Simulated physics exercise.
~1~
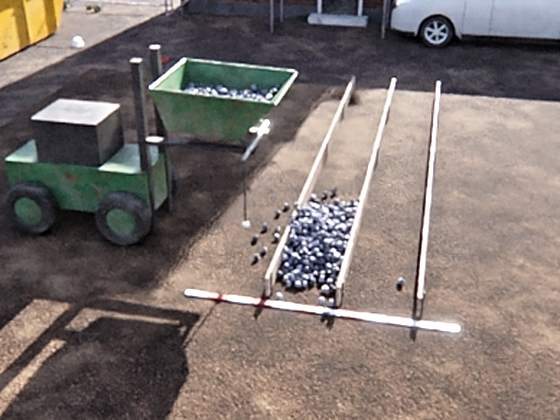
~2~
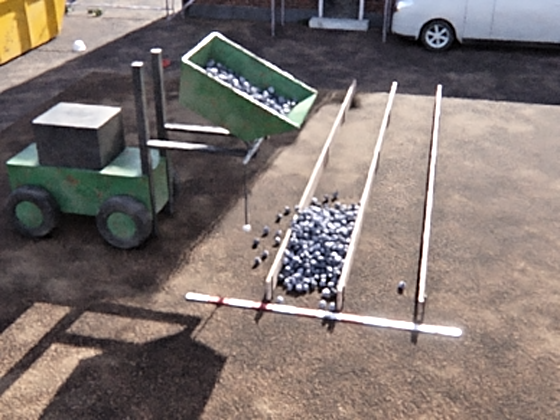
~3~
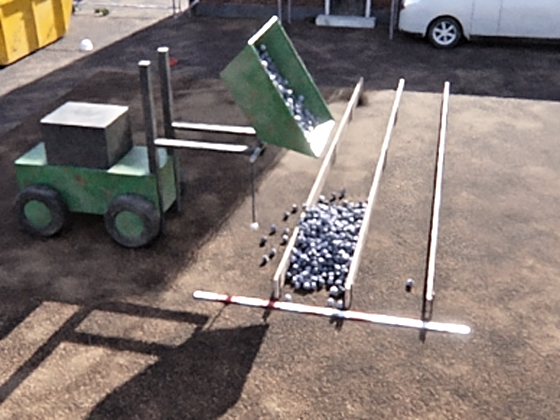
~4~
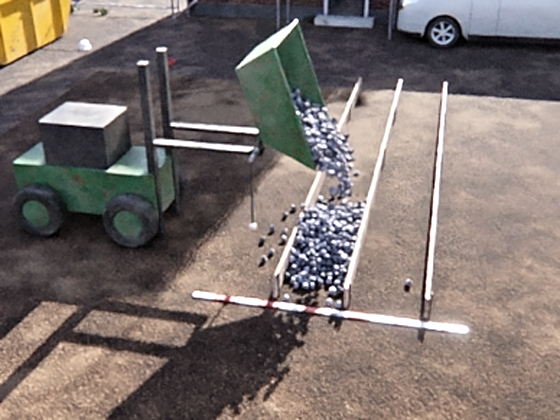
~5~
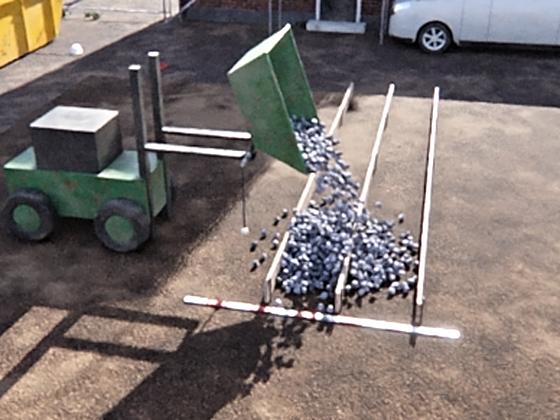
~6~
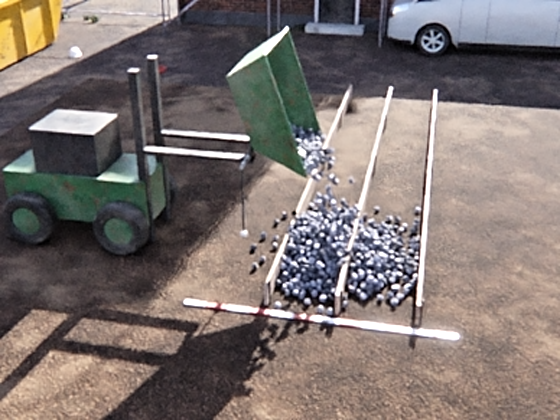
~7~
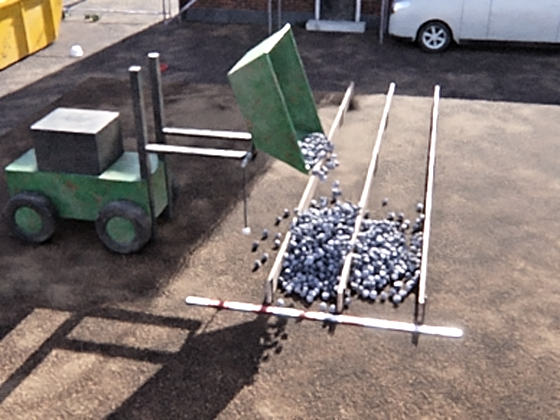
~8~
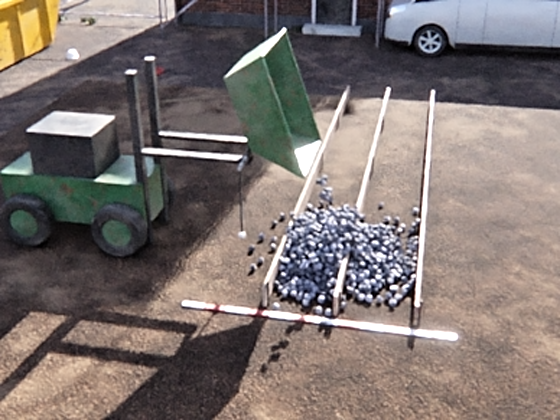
The video shows a green fork truck tipping its raised skip to the right, pouring dark and pale rounded stones onto a pile between boards; the stones spill over the middle board into the right bay, and the skip ends empty, still tilted above both heaped bays.
